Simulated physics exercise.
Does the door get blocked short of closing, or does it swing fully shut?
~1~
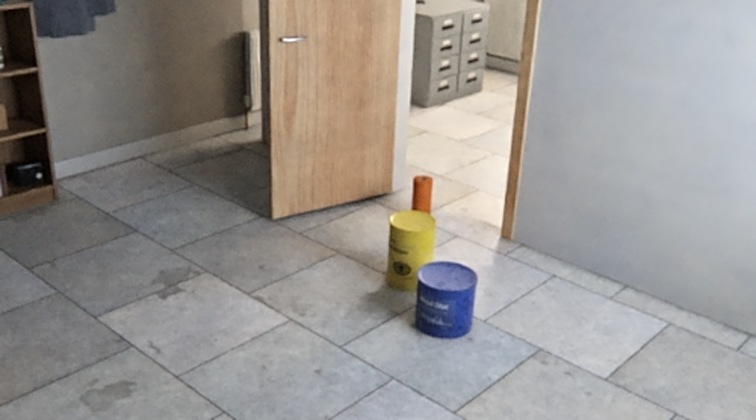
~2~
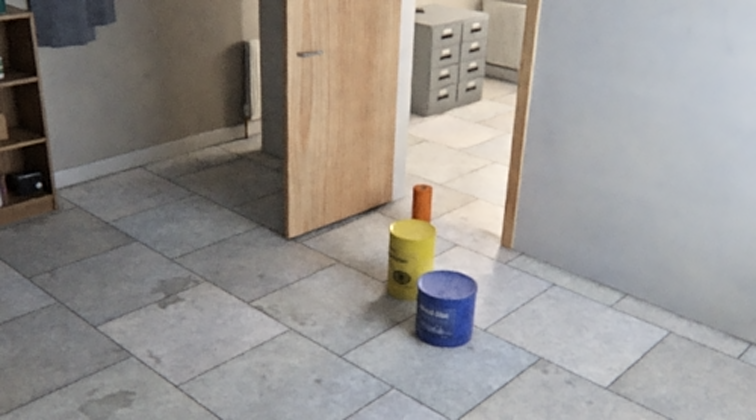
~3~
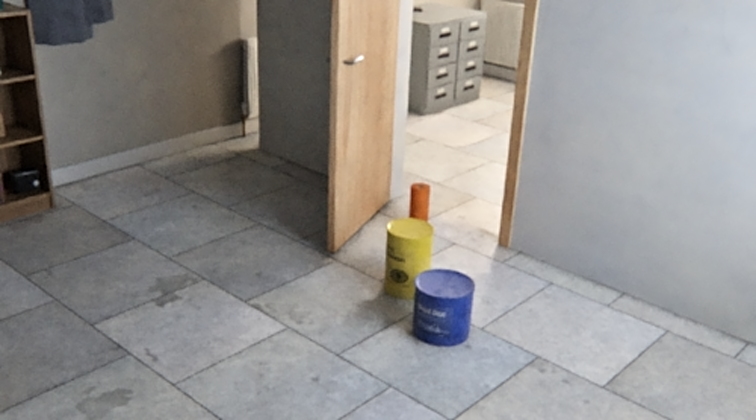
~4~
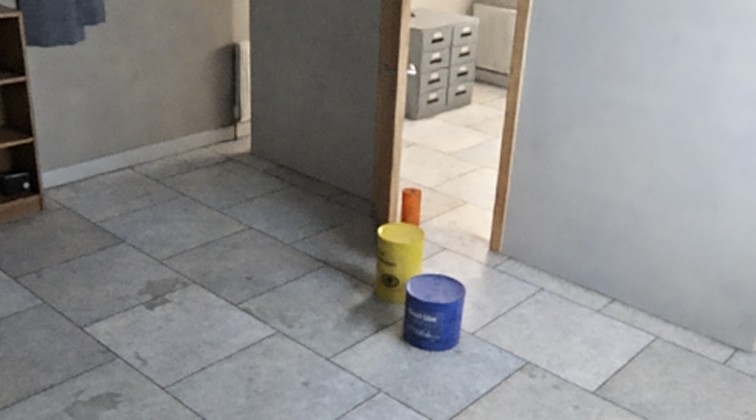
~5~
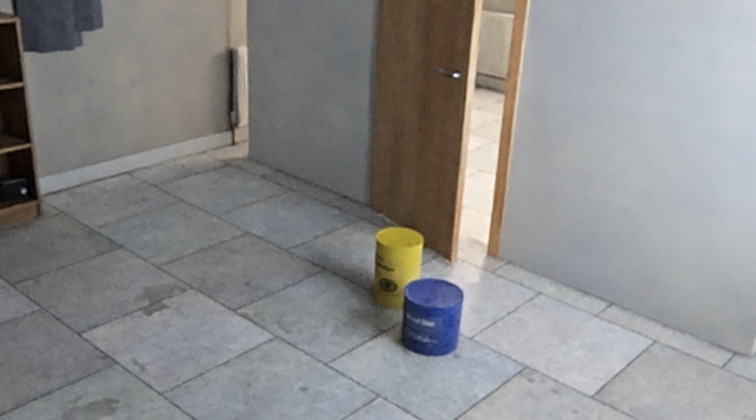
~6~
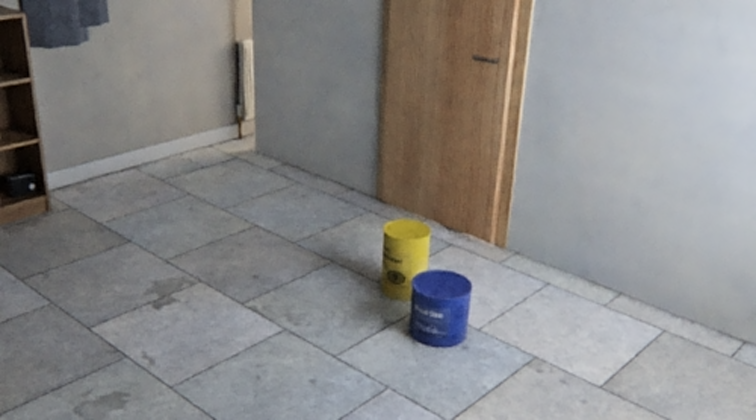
It swings fully shut. By the end the door fills the doorway and the room behind it can no longer be seen.
